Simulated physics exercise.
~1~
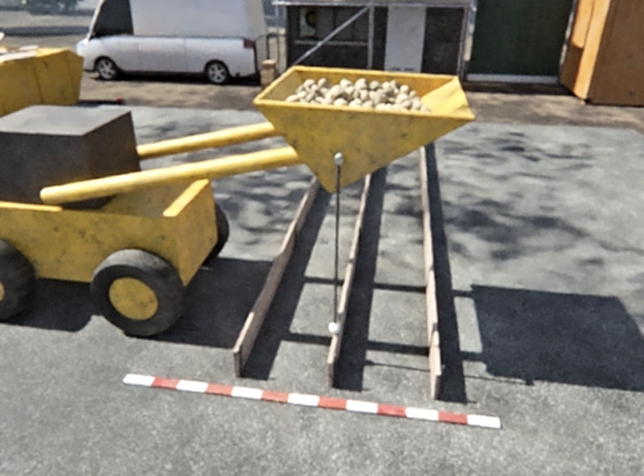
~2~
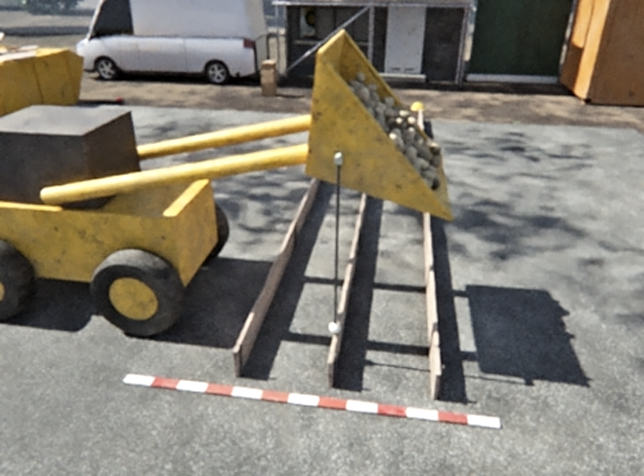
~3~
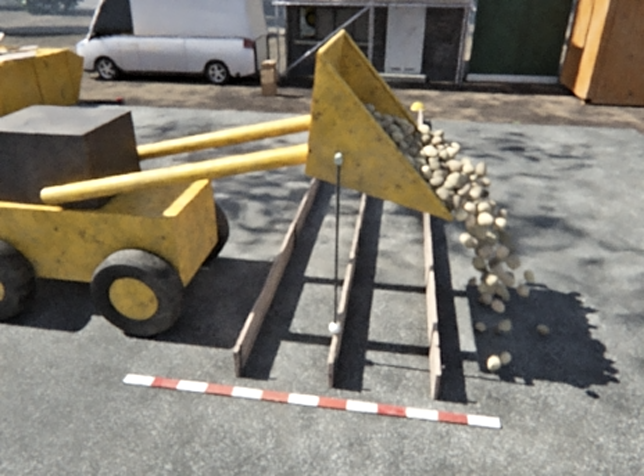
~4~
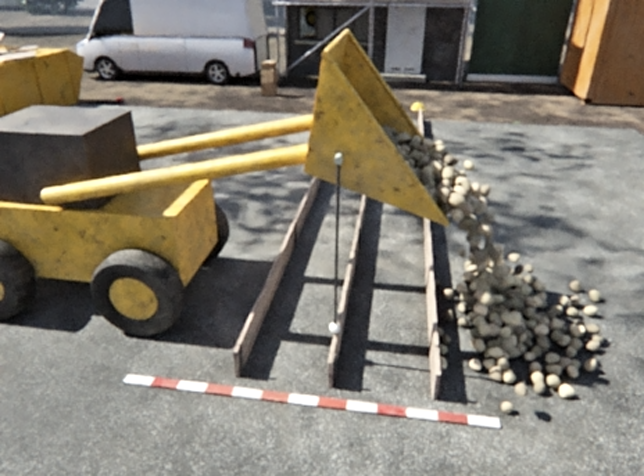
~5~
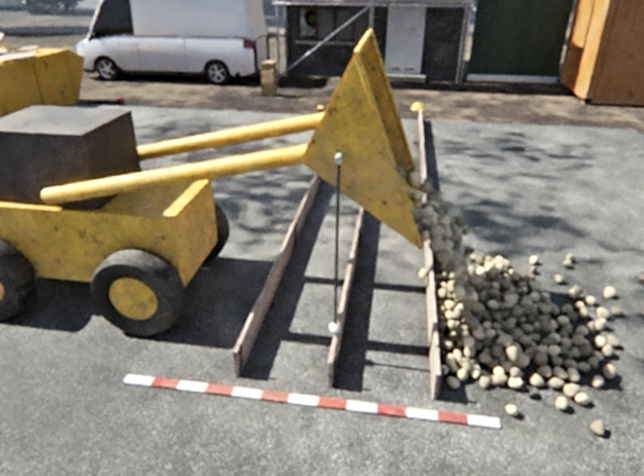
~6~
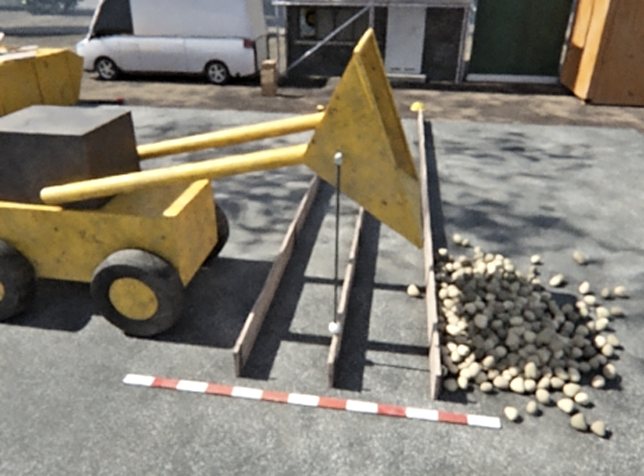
On a paved yard with a white van parked behind, a yellow loader holds a bucket of smooth, pale stones above three long planks lying on the ground. The bucket tips forward to the right, and the stones shift toward its lower edge. They begin to spill over the lip in a stream, dropping beyond the last plank and gathering in a growing heap. The bucket then tilts more steeply, and the remaining stones slide out. At the end it hangs empty and tipped, with the stones piled against the right-hand plank and a few scattered around.
